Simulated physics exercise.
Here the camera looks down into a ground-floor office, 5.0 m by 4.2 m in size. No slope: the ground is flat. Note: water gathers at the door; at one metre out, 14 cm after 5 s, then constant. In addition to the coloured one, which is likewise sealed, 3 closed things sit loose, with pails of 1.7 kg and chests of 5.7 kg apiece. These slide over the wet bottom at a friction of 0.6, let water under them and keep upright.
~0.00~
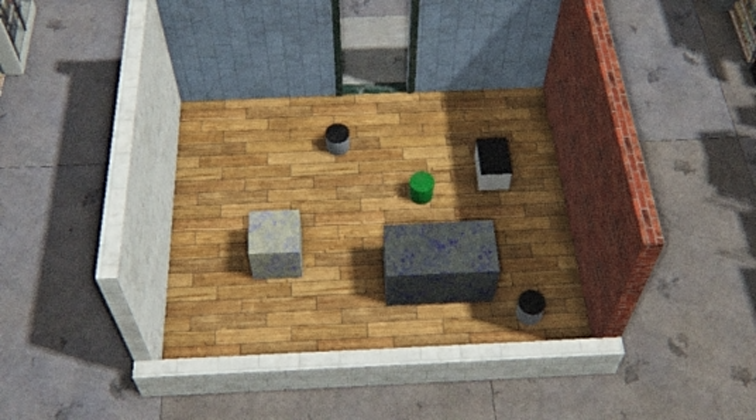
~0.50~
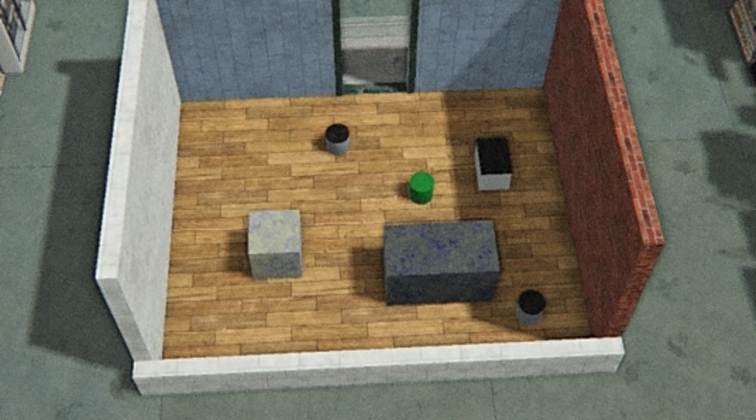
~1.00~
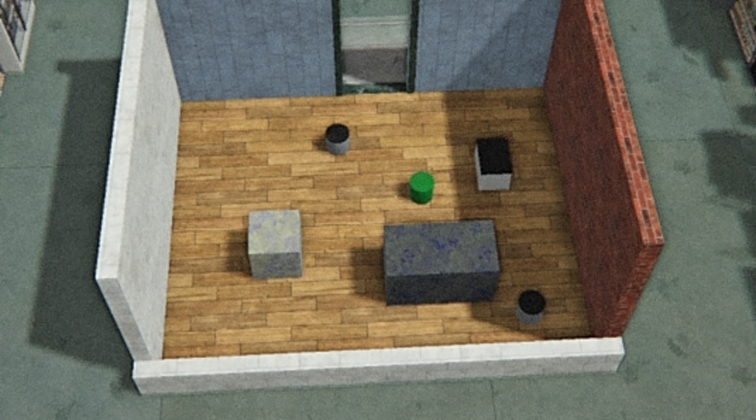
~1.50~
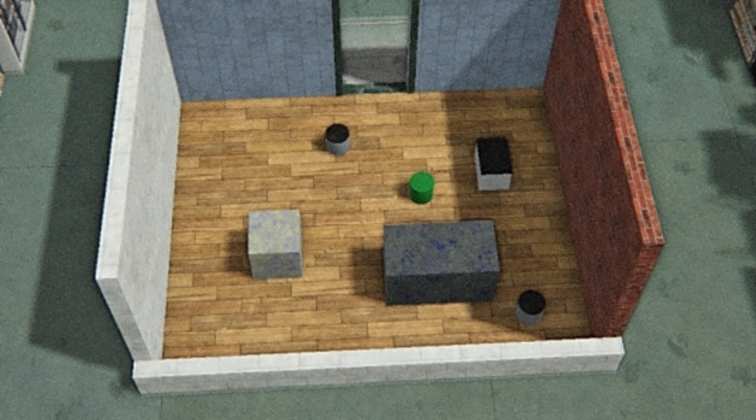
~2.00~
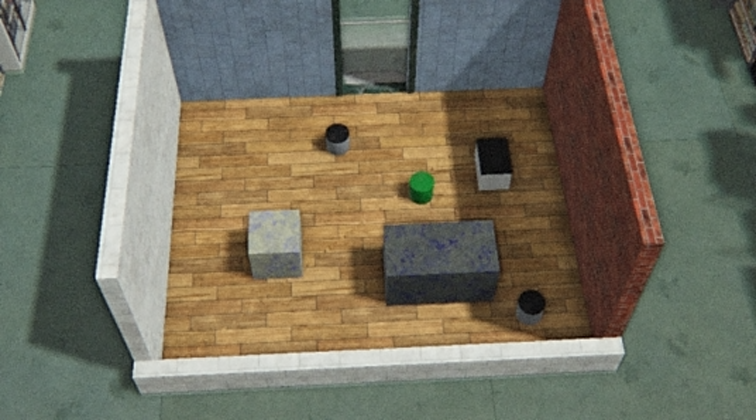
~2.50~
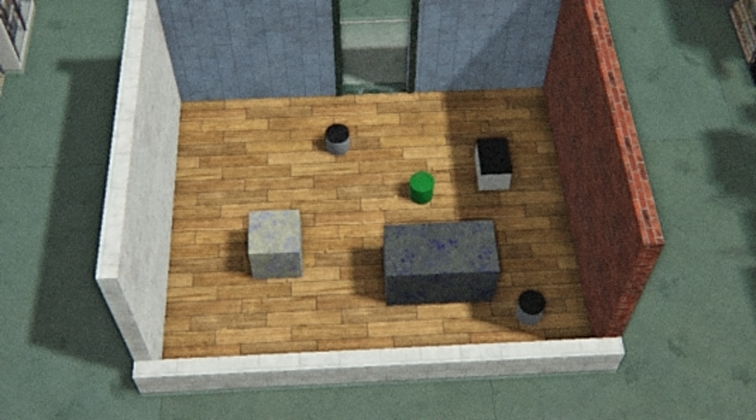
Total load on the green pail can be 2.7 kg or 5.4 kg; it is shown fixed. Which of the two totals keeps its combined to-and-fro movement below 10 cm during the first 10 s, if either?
Only the bigger one does.
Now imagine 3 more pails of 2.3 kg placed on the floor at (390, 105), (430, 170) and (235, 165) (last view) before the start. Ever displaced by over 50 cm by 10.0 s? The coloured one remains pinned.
Order as asked: Goes beyond / goes beyond / stays within.
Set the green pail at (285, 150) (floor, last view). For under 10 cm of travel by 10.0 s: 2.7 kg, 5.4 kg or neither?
Note: Both OK.
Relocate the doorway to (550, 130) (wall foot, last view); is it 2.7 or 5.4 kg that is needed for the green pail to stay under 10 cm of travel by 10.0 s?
If so, even the lighter mass works.
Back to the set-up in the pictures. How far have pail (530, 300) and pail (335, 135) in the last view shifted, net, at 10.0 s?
First 0 cm, then 200 cm.
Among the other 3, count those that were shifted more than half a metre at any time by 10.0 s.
1.
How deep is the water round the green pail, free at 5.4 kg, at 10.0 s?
About 5 cm.
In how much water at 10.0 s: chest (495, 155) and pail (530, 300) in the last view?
Depth approx. 2 cm / 1 cm.
After 3.5 s the green pail would be 0 cm from its start with 2.7 kg and 0 cm from its start with 5.4 kg; 0 cm of water round it then.
After 4.5 s the green pail would be 0 cm from its start with 2.7 kg and 0 cm from its start with 5.4 kg; 0 cm of water round it then.
After 7.0 s the green pail would be 38 cm from its start with 2.7 kg and 0 cm from its start with 5.4 kg; 3 cm of water round it then.
After 10.0 s the green pail would be 74 cm from its start with 2.7 kg and 0 cm from its start with 5.4 kg; 5 cm of water round it then.
